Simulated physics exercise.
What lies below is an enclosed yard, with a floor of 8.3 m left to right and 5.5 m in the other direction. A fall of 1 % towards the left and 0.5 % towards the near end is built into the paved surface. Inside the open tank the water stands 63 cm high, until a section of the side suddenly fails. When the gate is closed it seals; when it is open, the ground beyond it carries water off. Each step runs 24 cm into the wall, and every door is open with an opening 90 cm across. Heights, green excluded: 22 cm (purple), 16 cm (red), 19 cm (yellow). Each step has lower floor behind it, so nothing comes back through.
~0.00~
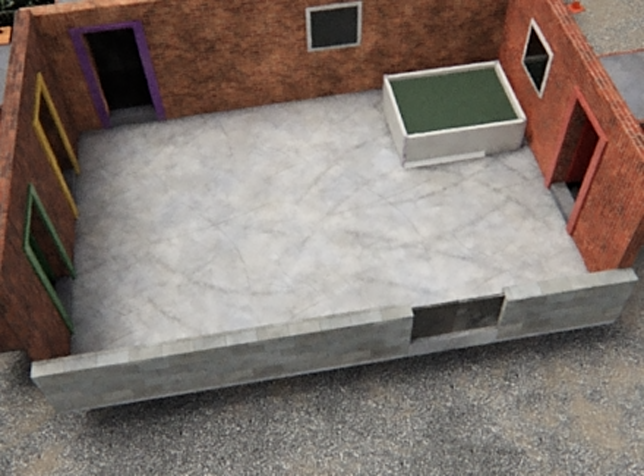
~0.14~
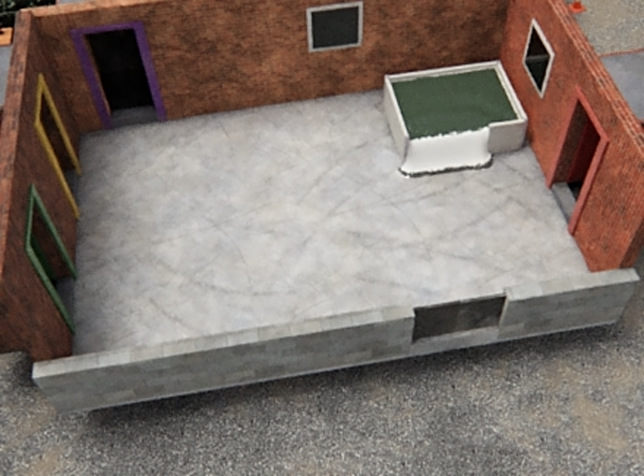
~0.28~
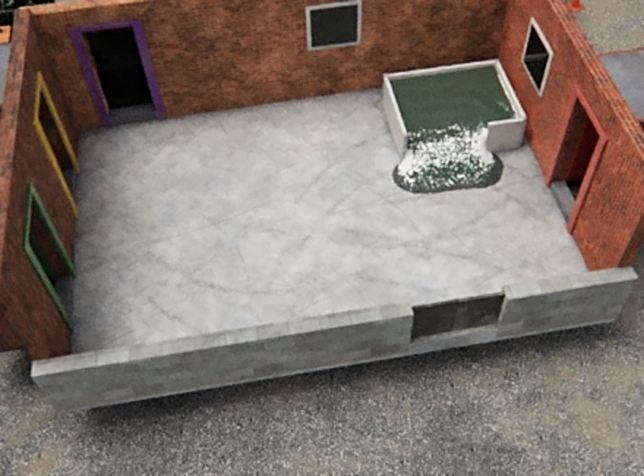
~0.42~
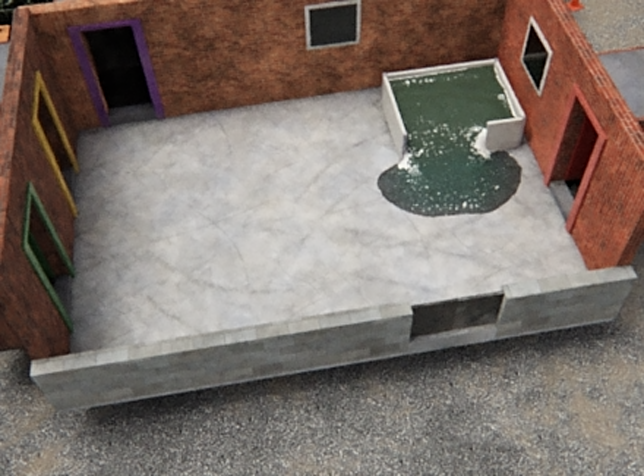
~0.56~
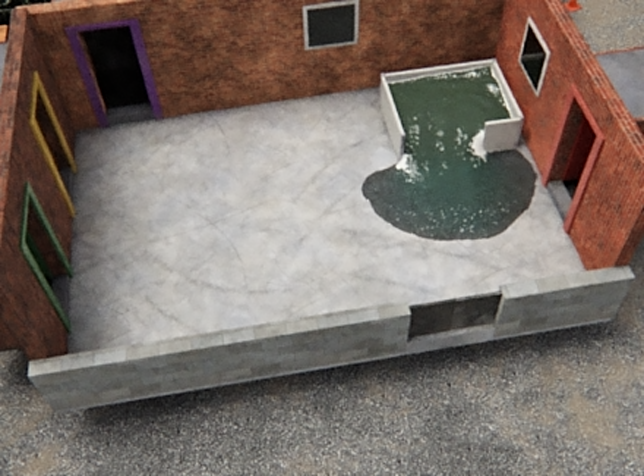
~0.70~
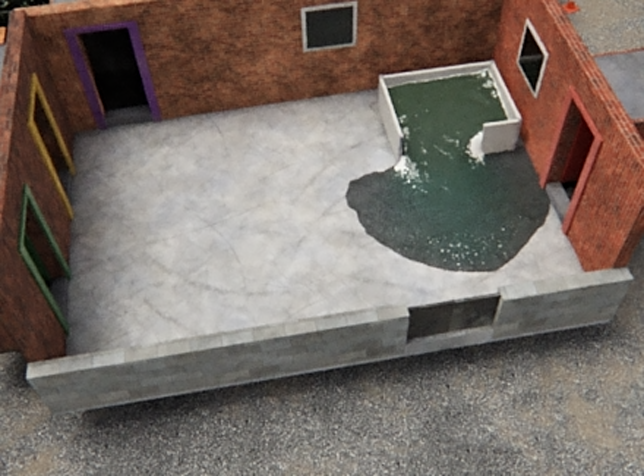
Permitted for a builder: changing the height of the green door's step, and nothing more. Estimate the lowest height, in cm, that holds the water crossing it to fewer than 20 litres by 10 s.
My estimate is 11.5 cm.
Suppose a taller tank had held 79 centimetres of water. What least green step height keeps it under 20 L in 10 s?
You'd need a step of close to 14.5 cm.
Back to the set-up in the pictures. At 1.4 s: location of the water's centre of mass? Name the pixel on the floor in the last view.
Centre of mass: About (448, 174) px.
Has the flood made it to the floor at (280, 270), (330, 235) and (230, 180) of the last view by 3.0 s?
1: Awash; 2: Awash; 3: Unwetted.
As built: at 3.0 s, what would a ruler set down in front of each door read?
Lab note, depth in cm: Purple 0; red 7; green 0; yellow 0.
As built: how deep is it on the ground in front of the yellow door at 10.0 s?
Depth: Near 7.5 cm.
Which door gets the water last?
Answer: Purple.
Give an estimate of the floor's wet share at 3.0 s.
Roughly 40 percent.
After 1.4 s water covers 30 % of the floor, deepest (32 cm) near (475, 318); it has not reached the green door.
After 3.0 s water covers 40 % of the floor, deepest (24 cm) near (486, 316); it has not reached the green door.
After 10.0 s water covers 85 % of the floor, deepest (14 cm) near (65, 388); 12 cm at the green door, 1 litre in over its 15 cm step.
At the green door as built, the water arrived by 3.8 s and peaked near 16 cm at 4.6 s.
Run again over the same 10 s with other heights there, 30 litres in over 10.5 cm, 3 litres over 14 cm. The limit of 20 litres is kept from about 11.5 cm up.
